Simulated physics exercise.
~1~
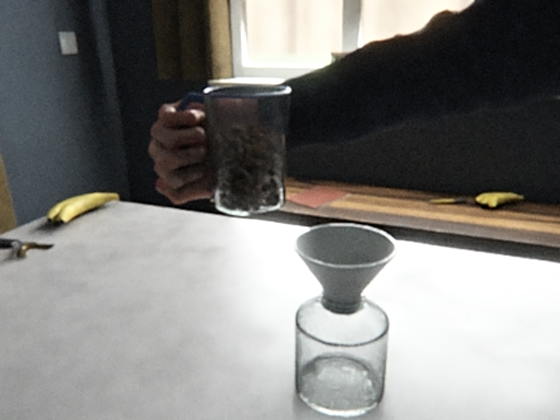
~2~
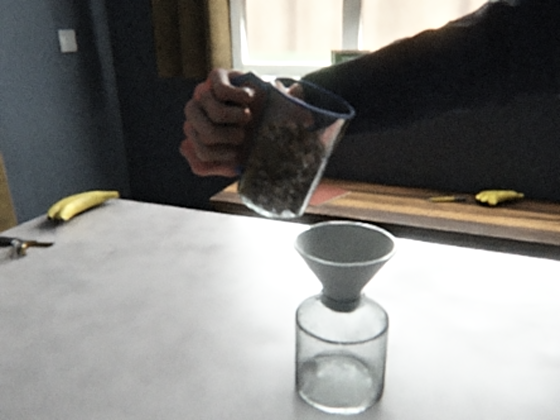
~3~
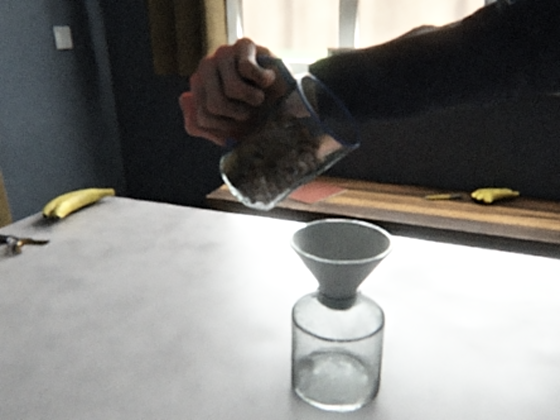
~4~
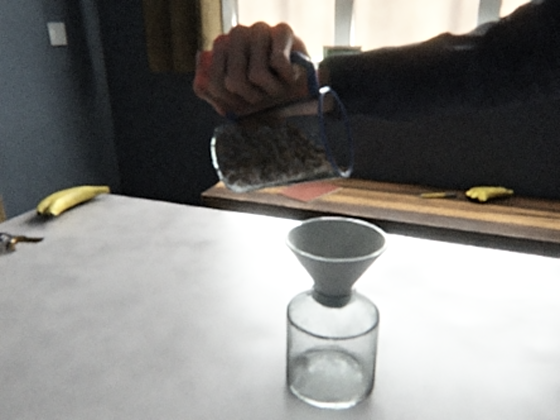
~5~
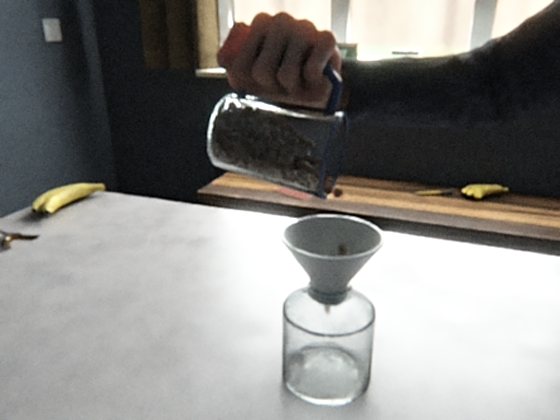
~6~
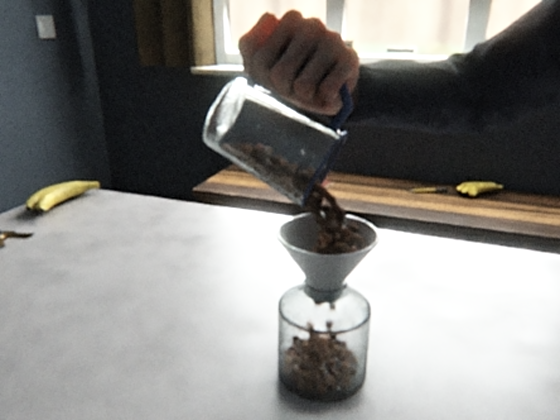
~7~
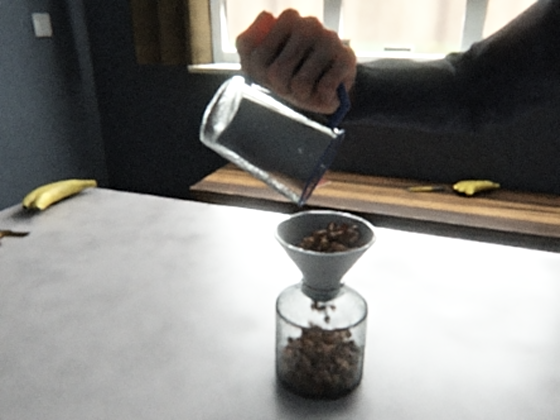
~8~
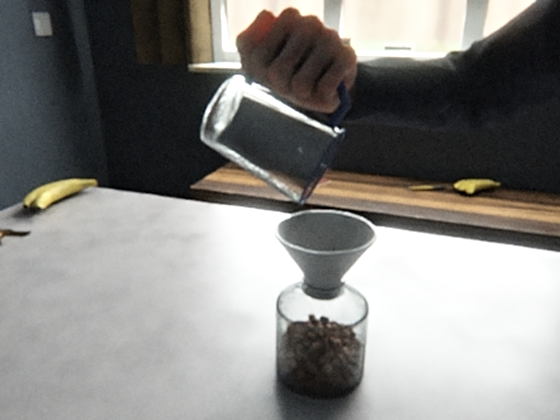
At a pale tabletop near a window, a hand tipping a clear cup of brown pieces through a grey funnel, filling a glass jar.
